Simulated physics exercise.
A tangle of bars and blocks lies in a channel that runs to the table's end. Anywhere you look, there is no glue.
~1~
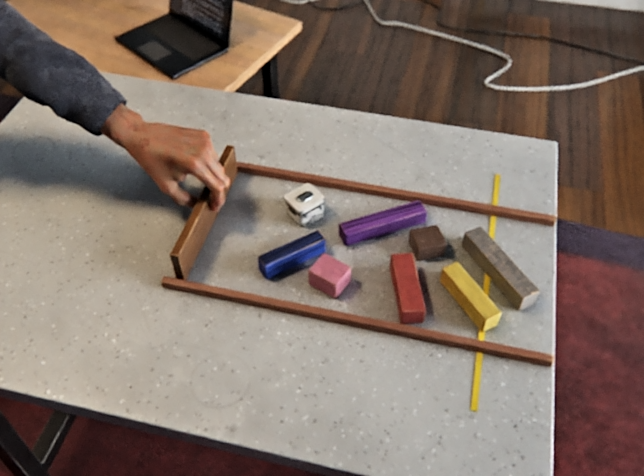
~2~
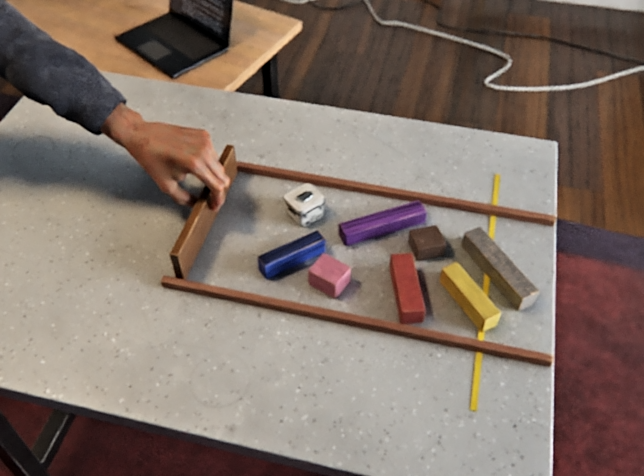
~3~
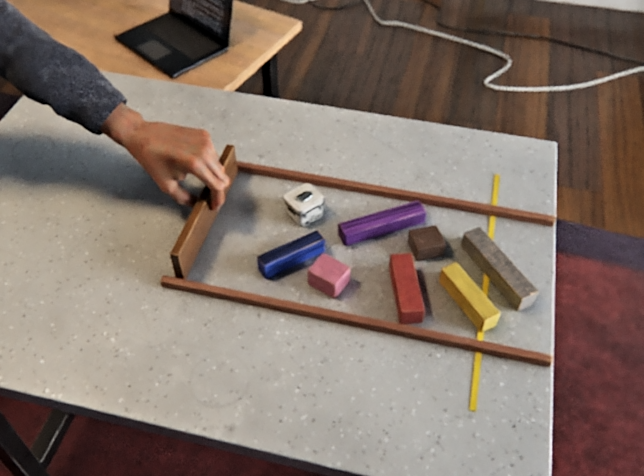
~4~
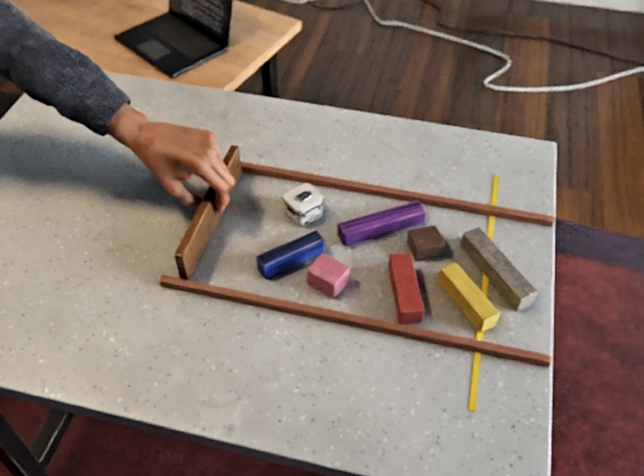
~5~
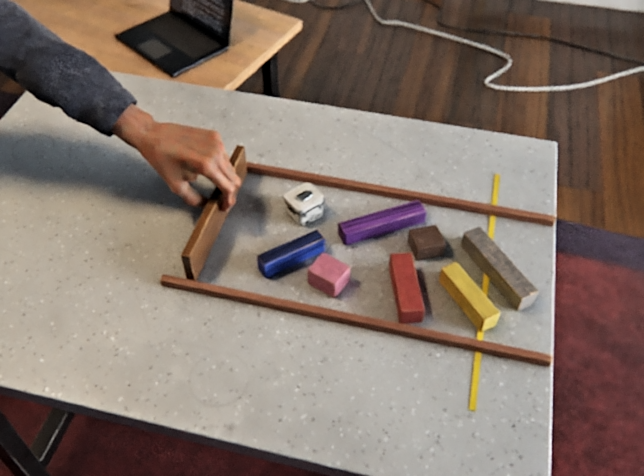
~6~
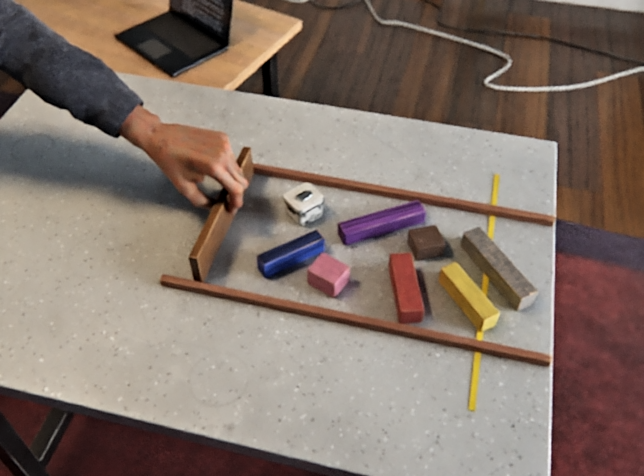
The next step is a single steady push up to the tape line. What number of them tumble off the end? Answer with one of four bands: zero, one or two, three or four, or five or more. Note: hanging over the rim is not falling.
One or two.
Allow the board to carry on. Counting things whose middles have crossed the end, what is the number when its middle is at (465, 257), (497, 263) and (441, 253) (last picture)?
Middles past end - pos 1: 0, pos 2: 2, pos 3: 0.
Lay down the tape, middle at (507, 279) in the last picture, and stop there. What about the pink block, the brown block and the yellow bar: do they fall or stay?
Starting with the pink block, it keeps its place, then the brown block keeps its place, then the yellow bar ends up falling.
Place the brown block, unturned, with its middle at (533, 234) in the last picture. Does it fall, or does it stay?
From that start it falls away.
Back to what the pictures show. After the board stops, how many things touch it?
That makes 3.
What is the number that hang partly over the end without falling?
In total, 3 of them.
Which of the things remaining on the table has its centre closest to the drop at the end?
It's the yellow bar.
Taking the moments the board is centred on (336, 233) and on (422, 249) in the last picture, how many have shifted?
At the first spot 4, then 8.
Soon after, none off yet; grey bar at rest near (497, 267); yellow bar at rest near (468, 296); brown block at rest near (426, 243).
After that, none off yet; grey bar at rest near (497, 267); yellow bar at rest near (469, 296); brown block moving near (433, 247).
And then, none off yet; grey bar displaced a little near (521, 278); yellow bar displaced about its own width near (513, 297); brown block displaced well along near (481, 262).
In the end, the number that fall off is one or two; gone, grey bar.
